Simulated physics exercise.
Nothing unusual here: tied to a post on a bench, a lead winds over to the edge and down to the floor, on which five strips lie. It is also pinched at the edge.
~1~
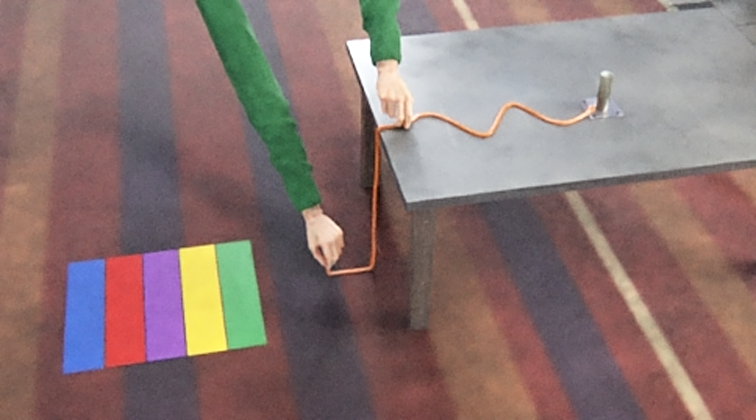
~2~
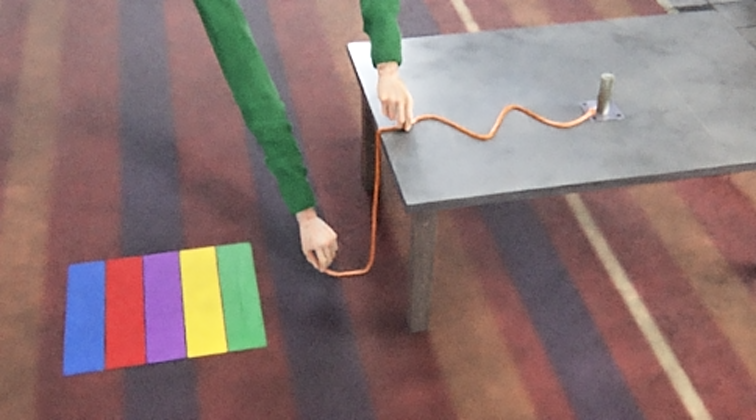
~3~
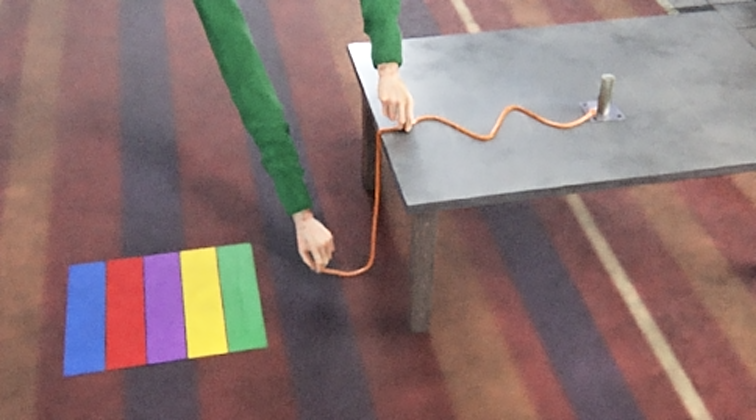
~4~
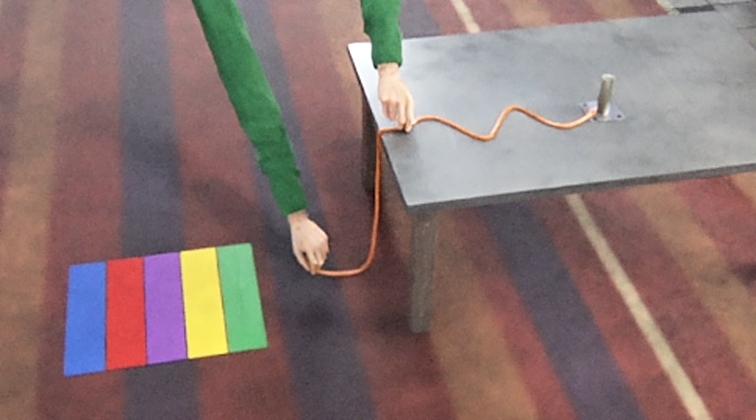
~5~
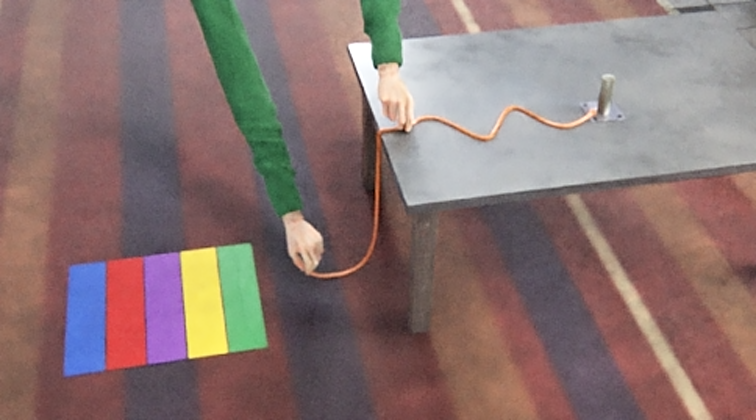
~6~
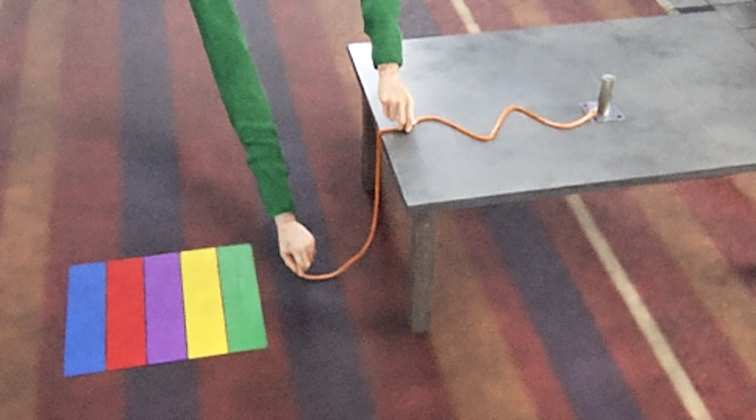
The free end of an orange cord, held low by a hand in a green sleeve, moves slowly left toward five coloured strips on the striped floor. The hanging part slants and curves more, while the other hand pinches the cord at the table's edge and the winding stretch to the post stays put.
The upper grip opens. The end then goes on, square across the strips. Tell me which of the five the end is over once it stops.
It is over the red strip.
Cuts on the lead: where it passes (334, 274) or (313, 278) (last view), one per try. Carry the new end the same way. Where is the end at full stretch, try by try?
(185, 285) and (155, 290).
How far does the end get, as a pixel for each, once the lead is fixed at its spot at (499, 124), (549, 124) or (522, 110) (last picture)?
For the three tries you'd see (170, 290), (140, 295) and (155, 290).
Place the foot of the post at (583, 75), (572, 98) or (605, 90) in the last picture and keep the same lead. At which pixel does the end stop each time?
In order, the pixels are (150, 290), (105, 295) and (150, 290).
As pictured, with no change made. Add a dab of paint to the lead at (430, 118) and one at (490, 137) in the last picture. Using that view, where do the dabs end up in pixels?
At (369, 143), then (437, 128).
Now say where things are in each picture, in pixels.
In the first picture, end (326, 264); green (245, 327); yellow (205, 332); purple (166, 338); red (125, 344); blue (84, 349).
In the second picture, end (320, 267); lead through (569, 125) (502, 115) (455, 126) (382, 132) (376, 198) (372, 255).
In the third picture, end (316, 269).
In the fourth picture, end (311, 270); lead through (569, 126) (502, 116) (456, 127) (383, 132) (377, 199) (371, 256).
In the fifth picture, end (306, 270).
In the sixth picture, end (298, 272); lead through (570, 126) (503, 117) (456, 127) (383, 133) (377, 199) (357, 257).
Soon after, end near (209, 283); over yellow.
Then, end near (159, 290); over purple.
At full stretch, end near (130, 294); over red. It gets as far as the red strip.
